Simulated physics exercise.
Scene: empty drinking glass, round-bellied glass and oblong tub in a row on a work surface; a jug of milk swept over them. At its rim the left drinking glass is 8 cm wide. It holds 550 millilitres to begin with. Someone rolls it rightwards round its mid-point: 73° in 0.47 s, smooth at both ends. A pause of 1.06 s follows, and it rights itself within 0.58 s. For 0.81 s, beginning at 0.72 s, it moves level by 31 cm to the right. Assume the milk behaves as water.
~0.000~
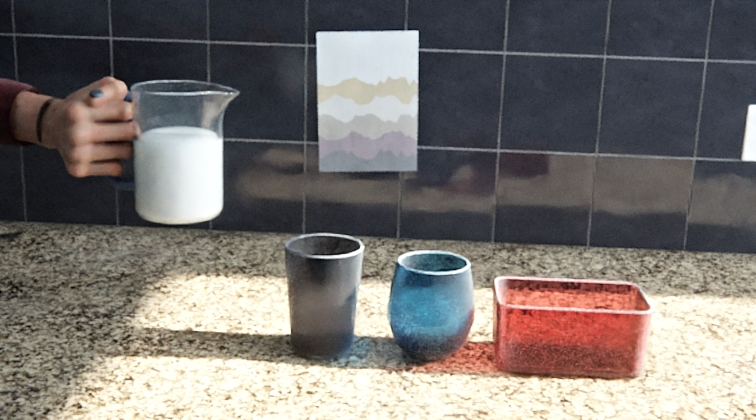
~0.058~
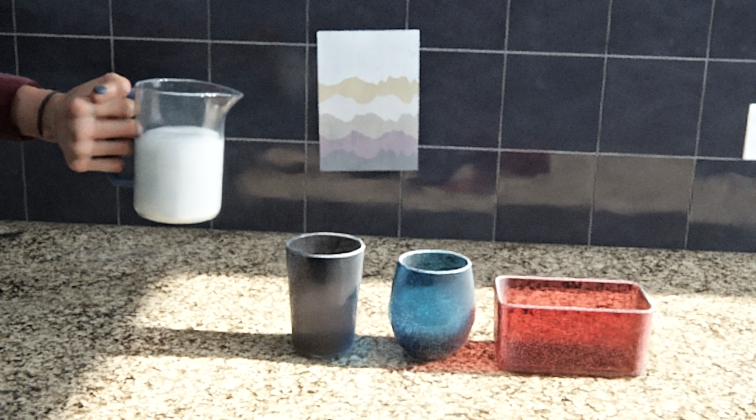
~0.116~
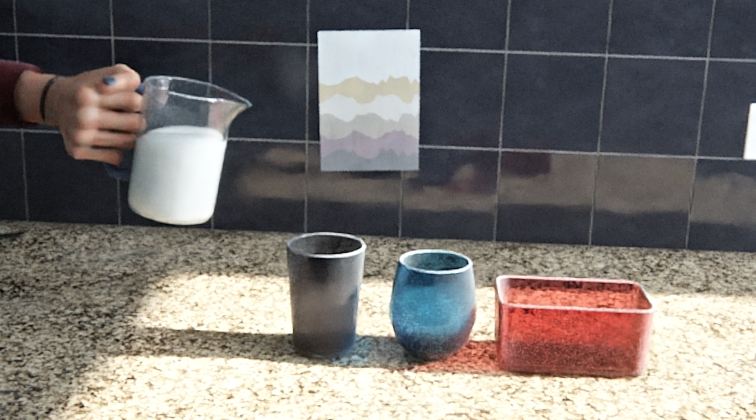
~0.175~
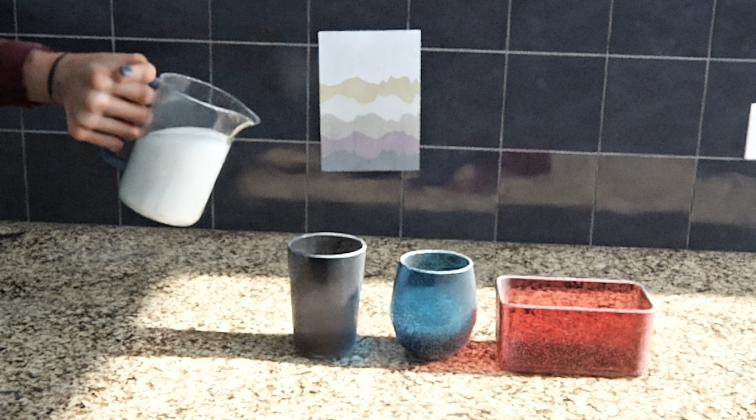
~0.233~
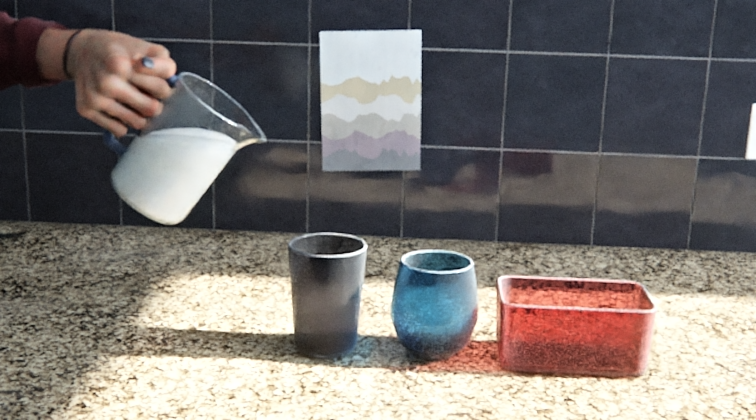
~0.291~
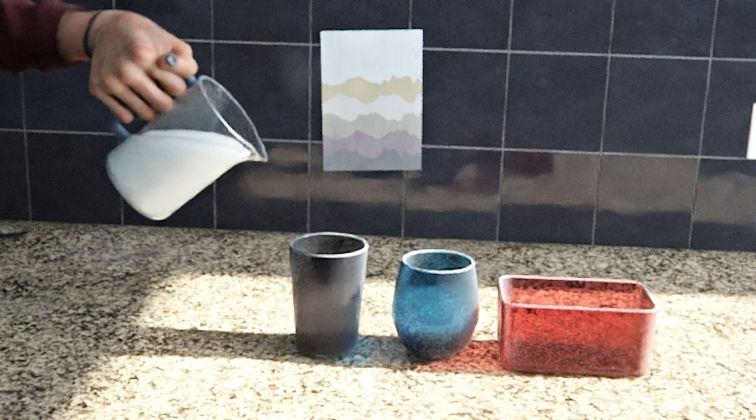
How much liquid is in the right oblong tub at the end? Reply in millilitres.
About 150 ml.
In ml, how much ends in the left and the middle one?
You'd find around 230 ml on the left and around 0 ml in the middle.
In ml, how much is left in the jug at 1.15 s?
About 300 ml.
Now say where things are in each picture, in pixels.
In the first frame, tilt 0°; pouring edge (239, 92); surface from (146, 133) to (211, 134); the left drinking glass's rim runs from (286, 245) to (362, 249); the middle round-bellied glass's rim runs from (399, 262) to (468, 265); the right oblong tub's rim runs from (496, 293) to (645, 299).
In the second frame, tilt 3°; pouring edge (243, 94); surface from (152, 132) to (212, 134).
In the third frame, tilt 10°; pouring edge (251, 104); surface from (148, 133) to (214, 134).
In the fourth frame, tilt 22°; pouring edge (260, 120); surface from (142, 142) to (223, 138).
In the fifth frame, tilt 36°; pouring edge (267, 140); surface from (132, 153) to (224, 139).
In the sixth frame, tilt 50°; pouring edge (268, 160); surface from (124, 148) to (239, 146).
After 0.78 s the tilt is 73° and from the left they hold 170 ml, 0 ml, 0 ml, the jug 325 ml, and 10 ml is on the work surface.
After 1.15 s the tilt is 73° and from the left they hold 230 ml, 0 ml, 0 ml, the jug 300 ml, and 15 ml is on the work surface.
After 1.52 s the tilt is 73° and from the left they hold 230 ml, 0 ml, 70 ml, the jug 165 ml, and 20 ml is on the work surface.
After 1.94 s the tilt is 15° and from the left they hold 230 ml, 5 ml, 150 ml, the jug 130 ml, and 40 ml is on the work surface.
In the end from the left they hold 230 ml, 5 ml, 150 ml, the jug 130 ml, and 40 ml is on the work surface.
